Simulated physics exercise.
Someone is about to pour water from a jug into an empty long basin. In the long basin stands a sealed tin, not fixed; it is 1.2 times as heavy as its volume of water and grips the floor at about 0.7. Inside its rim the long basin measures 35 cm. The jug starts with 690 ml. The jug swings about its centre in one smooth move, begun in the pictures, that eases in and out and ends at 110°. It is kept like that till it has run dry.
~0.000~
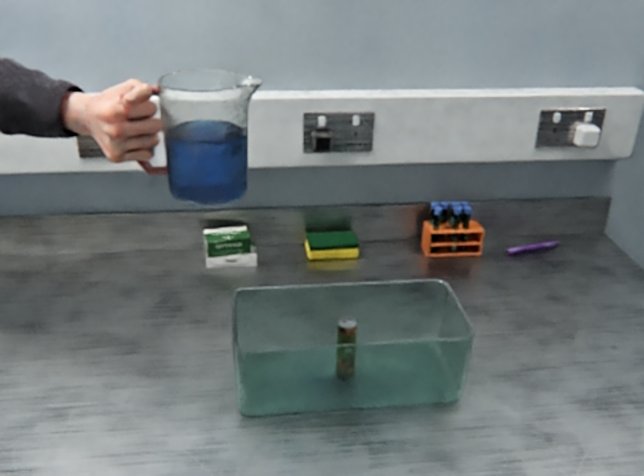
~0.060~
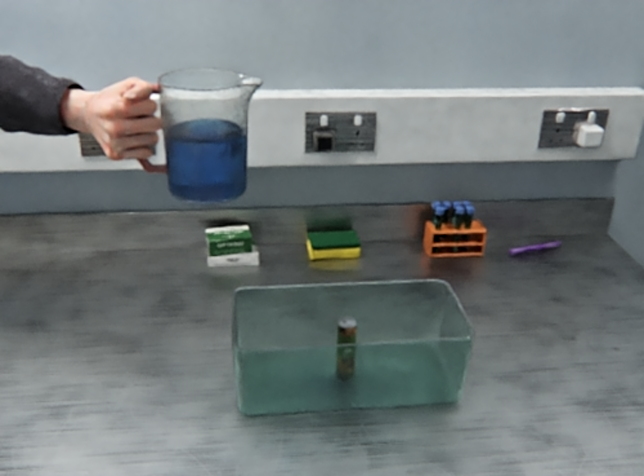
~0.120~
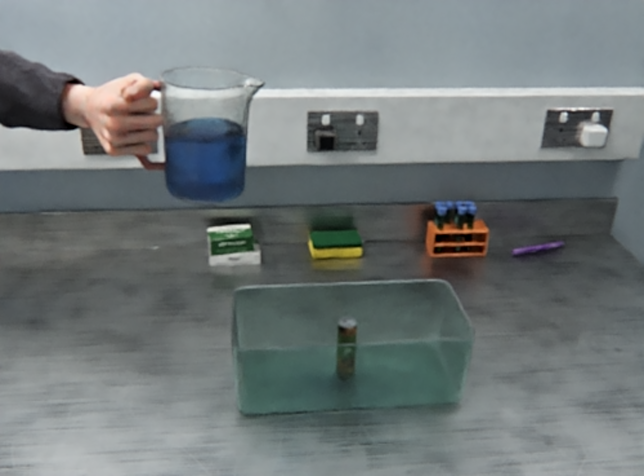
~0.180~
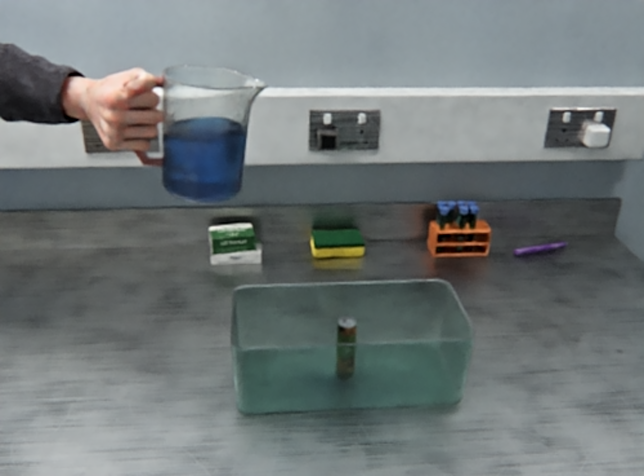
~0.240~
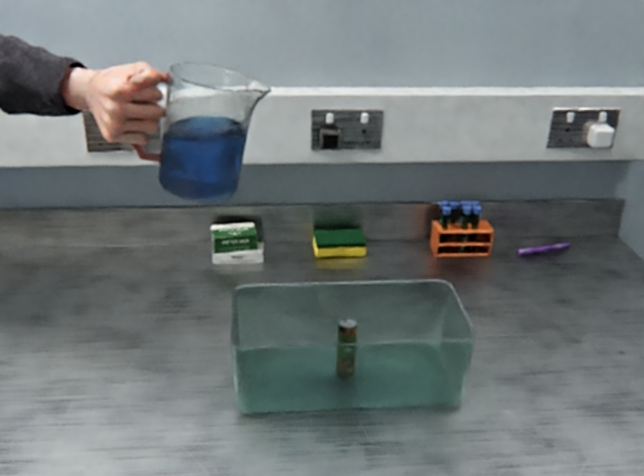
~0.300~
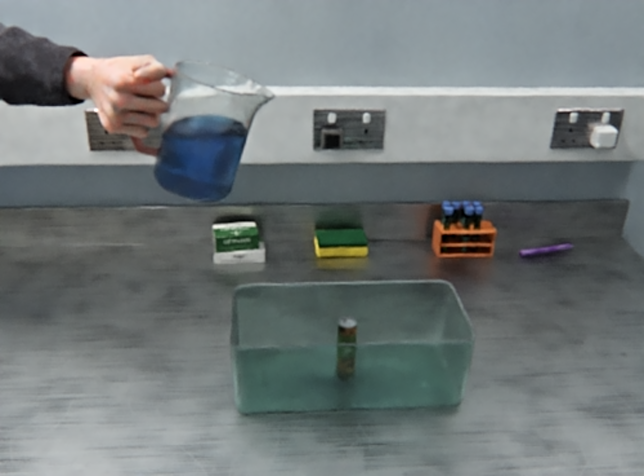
On a grey worktop, a hand tilting a glass jug of blue water slightly rightward above a clear basin containing a small tin.
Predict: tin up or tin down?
It topples.
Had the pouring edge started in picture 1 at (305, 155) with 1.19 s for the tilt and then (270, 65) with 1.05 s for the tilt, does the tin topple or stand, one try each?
First it falls; then it falls.
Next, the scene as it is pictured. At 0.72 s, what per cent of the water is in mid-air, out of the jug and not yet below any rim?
Some 4 per cent.
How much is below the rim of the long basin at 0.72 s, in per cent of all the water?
Some 0 per cent.
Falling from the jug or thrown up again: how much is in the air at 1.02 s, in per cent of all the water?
Some 40 per cent.
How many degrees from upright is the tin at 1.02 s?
Near 0° from upright.
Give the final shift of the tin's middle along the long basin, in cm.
About 10.5 cm.
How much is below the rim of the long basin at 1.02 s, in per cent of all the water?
Near 24 in a hundred.
After 0.72 s the tilt is 72° and 96 per cent is still to pour; the tin stands where it began.
After 1.02 s the tilt is 105° and 36 per cent is still to pour; the tin stands 1 cm from where it began.
After 1.34 s the tilt is 110° and 2 per cent is still to pour; the tin lies on its side.
After 1.69 s the tilt is 110° and 0 per cent is still to pour; the tin lies on its side.
In the end the tin lies on its side.
